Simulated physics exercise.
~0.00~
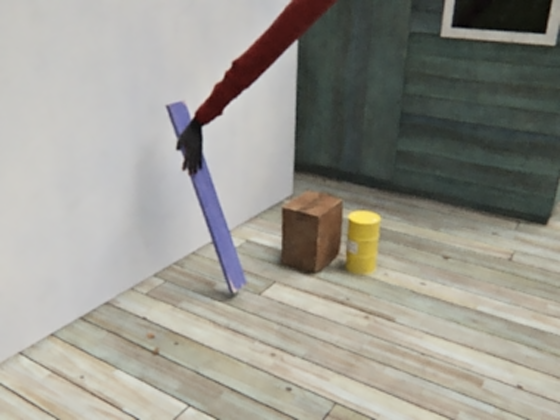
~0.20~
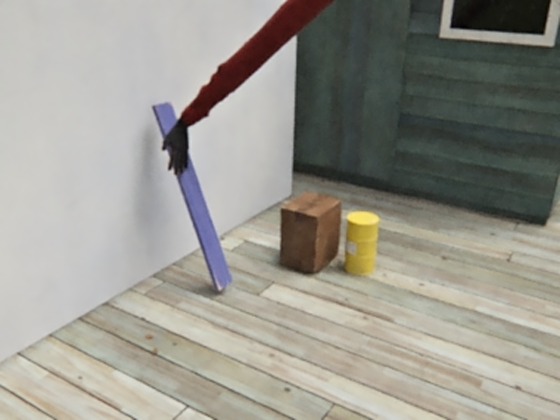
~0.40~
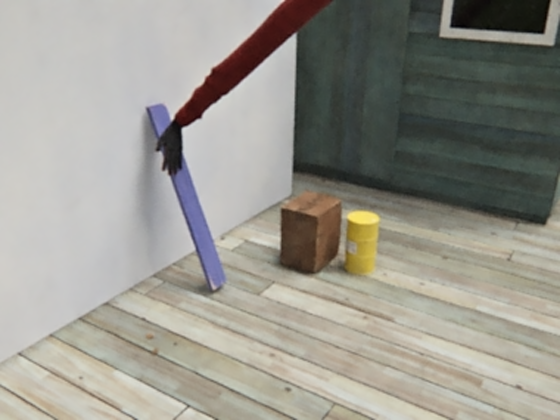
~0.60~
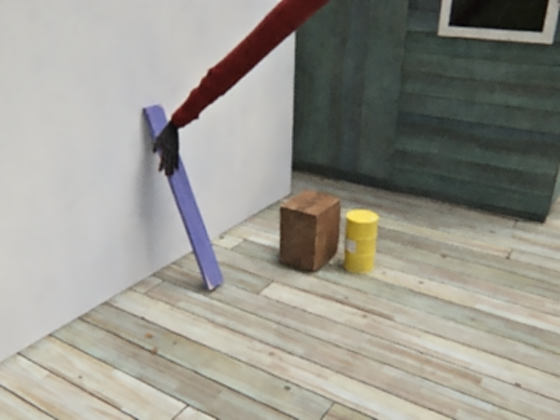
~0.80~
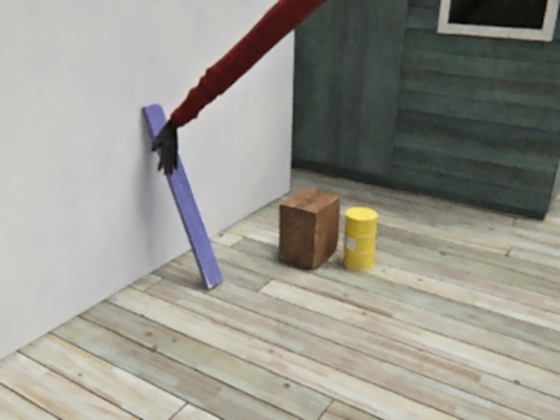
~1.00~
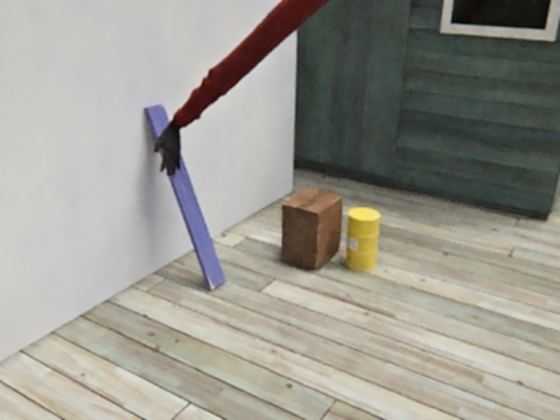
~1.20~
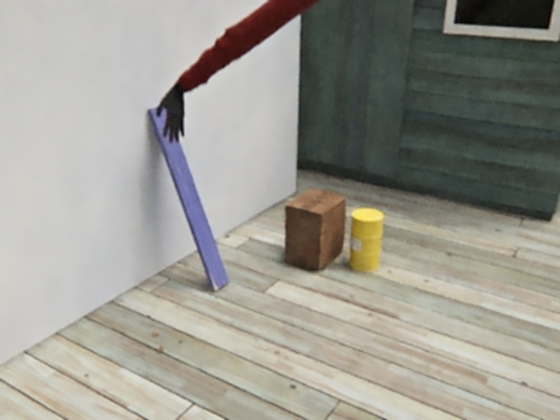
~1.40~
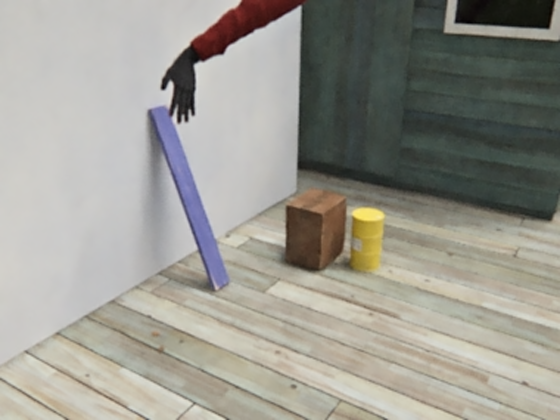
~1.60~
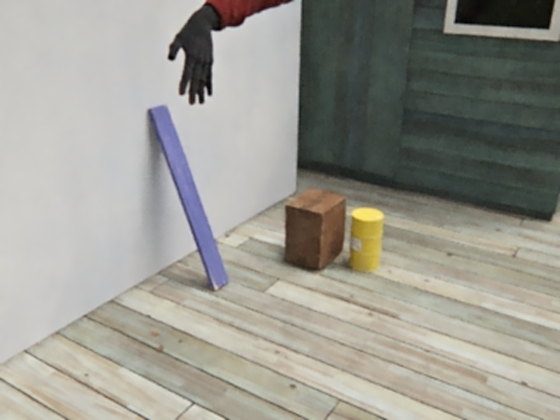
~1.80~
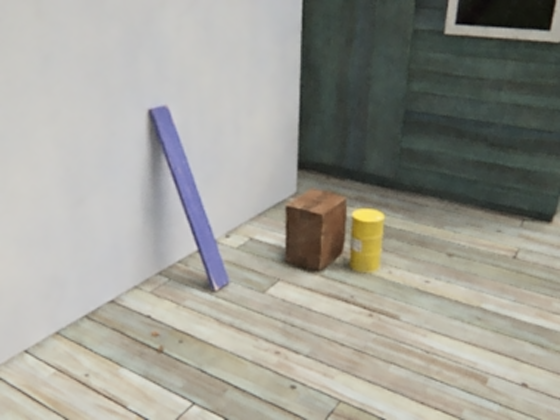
A gloved hand in a red sleeve moved a leaning blue plank slightly left against a pale wall, near a brown box and a yellow canister, then let go and drew back out of view, and the plank stayed leaning there.
